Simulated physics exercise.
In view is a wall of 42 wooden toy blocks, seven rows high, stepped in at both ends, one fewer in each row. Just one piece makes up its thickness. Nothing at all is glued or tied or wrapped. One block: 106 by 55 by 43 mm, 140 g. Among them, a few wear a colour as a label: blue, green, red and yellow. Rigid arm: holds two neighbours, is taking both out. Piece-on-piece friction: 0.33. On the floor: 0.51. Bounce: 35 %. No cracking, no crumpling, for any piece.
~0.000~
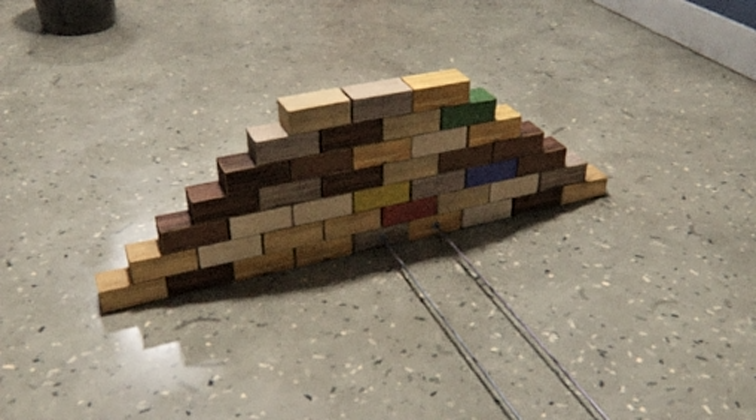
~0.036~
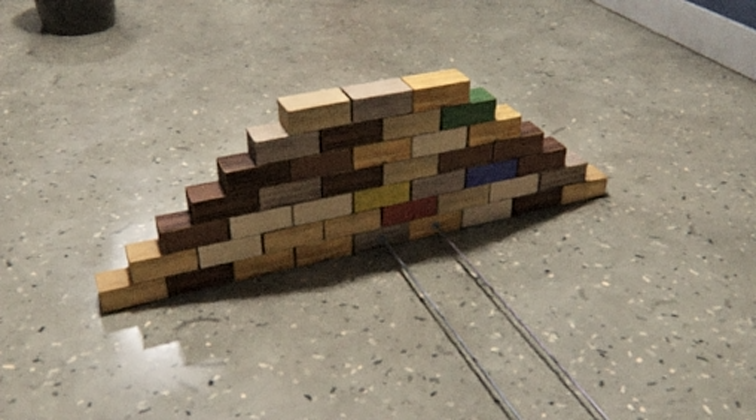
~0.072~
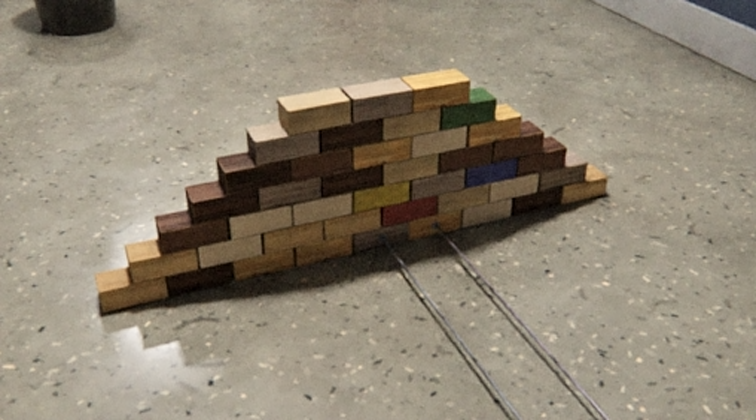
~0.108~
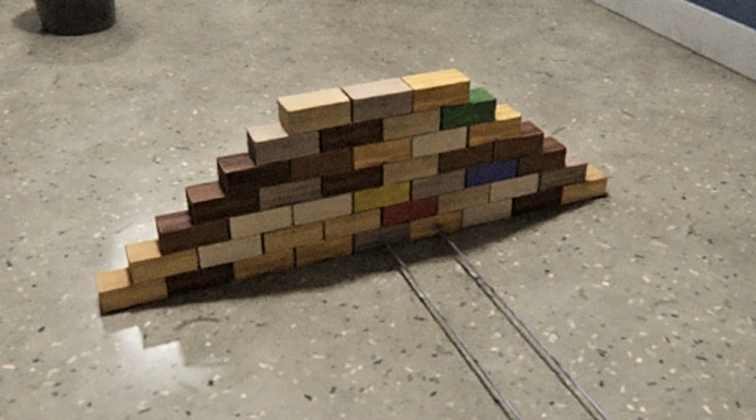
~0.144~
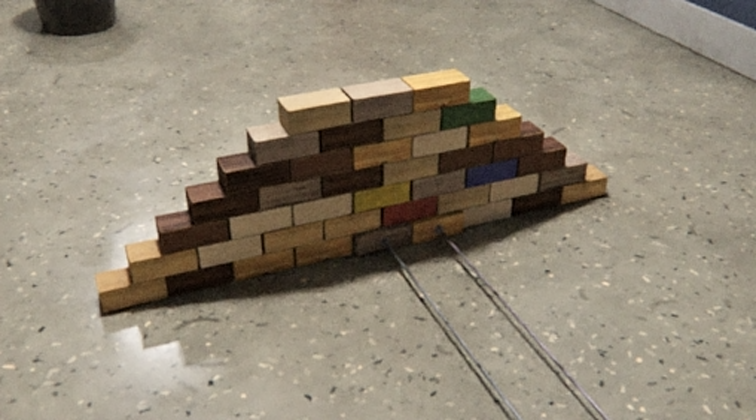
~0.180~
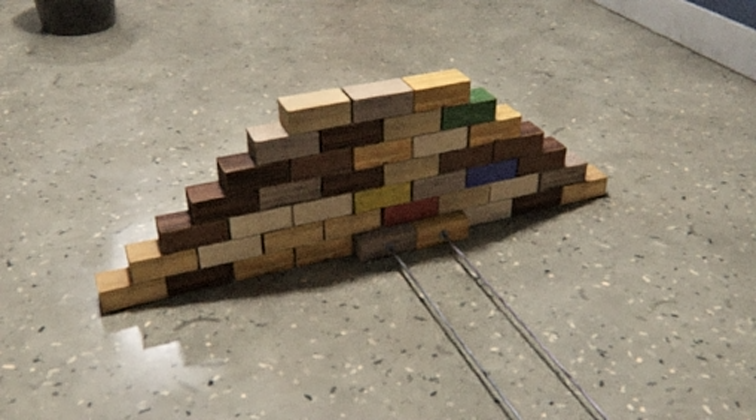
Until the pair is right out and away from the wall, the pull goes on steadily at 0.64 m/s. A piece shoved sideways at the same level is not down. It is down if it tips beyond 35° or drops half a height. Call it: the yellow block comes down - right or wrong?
Wrong, it stays up.
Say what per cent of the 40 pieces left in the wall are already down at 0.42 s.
By then 0 %.
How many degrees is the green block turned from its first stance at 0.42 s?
Around 0° from its start.
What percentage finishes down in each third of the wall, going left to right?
Left third 0 per cent, middle 10 per cent, right 0 per cent.
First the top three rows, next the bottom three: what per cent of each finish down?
0% and 0%.
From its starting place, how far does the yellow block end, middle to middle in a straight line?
I'd say close to 1 cm away from its start.
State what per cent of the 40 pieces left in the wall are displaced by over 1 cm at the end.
0 percent of them have shifted.
By 0.24 s, none of the 40 other blocks down, 9 disturbed; yellow block moved 6 mm; red block tilted 4°.
By 0.30 s, 1 of the 40 other blocks down; yellow block moved 6 mm; red block tilted 17°, 31 mm lower.
By 0.42 s, 1 of the 40 other blocks down; yellow block moved 6 mm; red block 41 mm lower.
When it is over (0.9 s), 1 of the 40 other blocks down; yellow block moved 6 mm; blue block unmoved; green block unmoved. In pixels of the last frame, middles, yellow block near (378, 191), blue block near (485, 167).
